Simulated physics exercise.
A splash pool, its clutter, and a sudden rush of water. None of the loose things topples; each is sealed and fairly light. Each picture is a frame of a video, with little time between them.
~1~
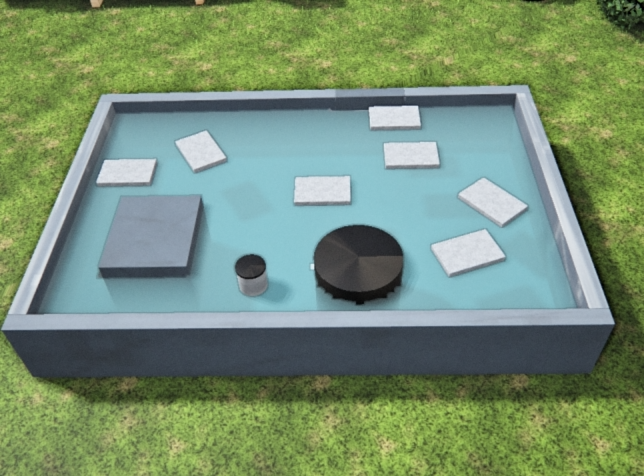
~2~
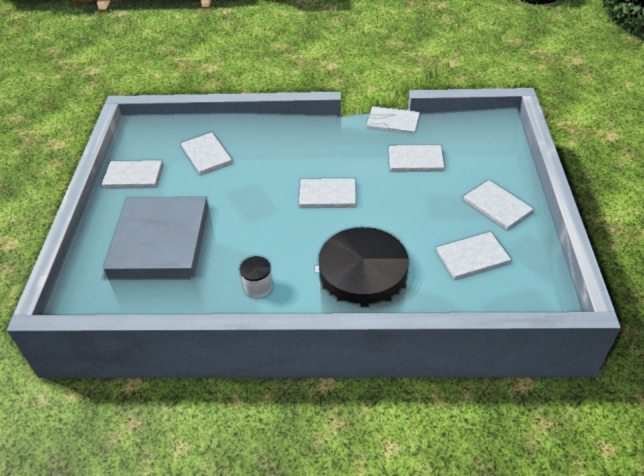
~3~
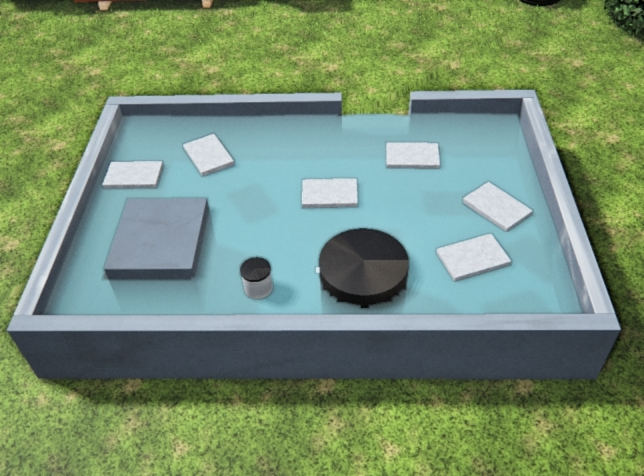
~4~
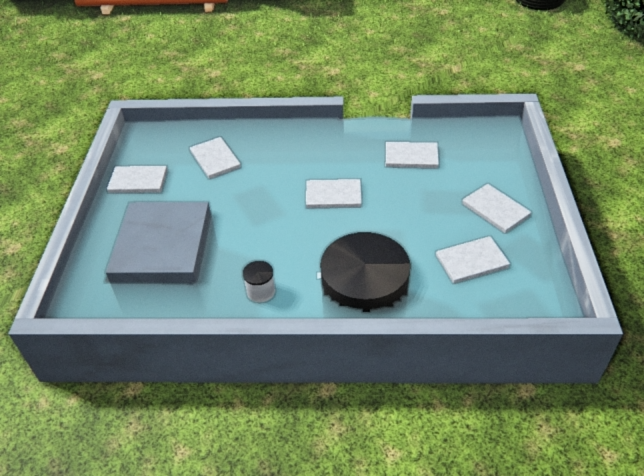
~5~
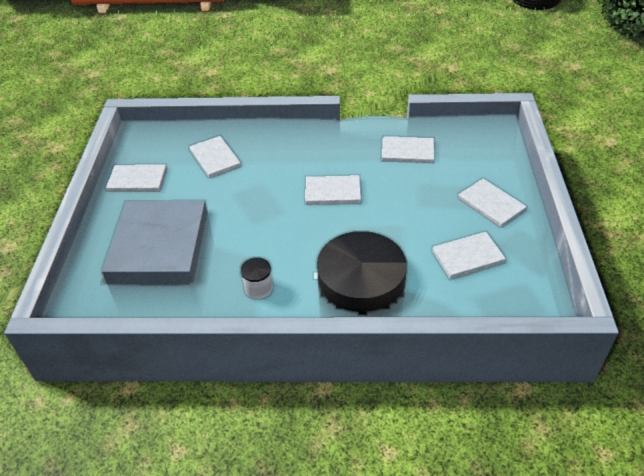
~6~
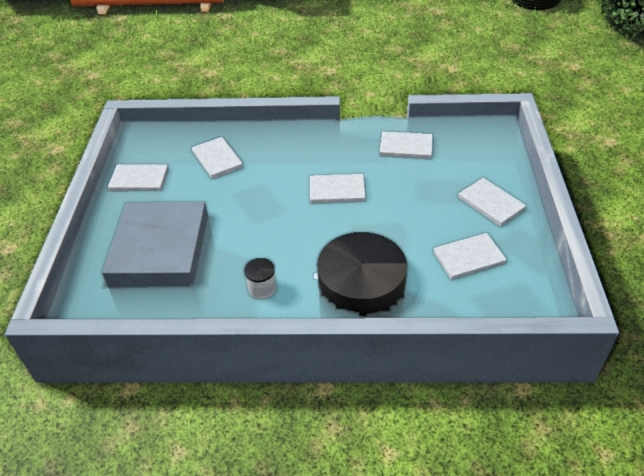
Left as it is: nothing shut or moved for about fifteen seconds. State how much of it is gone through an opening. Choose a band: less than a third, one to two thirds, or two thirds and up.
One to two thirds.
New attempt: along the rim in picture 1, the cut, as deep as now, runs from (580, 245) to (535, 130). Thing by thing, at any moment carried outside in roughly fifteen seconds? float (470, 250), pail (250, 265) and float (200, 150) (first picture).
The three read escape, no escape and no escape, respectively.
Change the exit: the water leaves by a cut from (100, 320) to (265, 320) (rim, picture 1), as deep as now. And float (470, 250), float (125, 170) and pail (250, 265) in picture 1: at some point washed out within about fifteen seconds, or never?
For the three items in order: Contained, contained, escaped.
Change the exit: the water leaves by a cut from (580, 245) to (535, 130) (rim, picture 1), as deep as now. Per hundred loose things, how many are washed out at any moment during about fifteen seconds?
I make it 60 per cent.
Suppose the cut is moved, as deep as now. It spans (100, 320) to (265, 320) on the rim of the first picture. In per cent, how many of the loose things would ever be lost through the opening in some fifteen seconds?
By my count it's 20 percent.
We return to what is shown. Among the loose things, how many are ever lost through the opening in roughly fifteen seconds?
You get 3.
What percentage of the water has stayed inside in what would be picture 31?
I make it 68 per cent.
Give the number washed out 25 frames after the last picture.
3.
A moment on, 1 of 8 are out; 7 afloat.
Next, 2 of 8 are out; 6 afloat.
Later, 3 of 8 are out; 5 afloat.
In the end, 3 of 8 are out; 5 afloat.
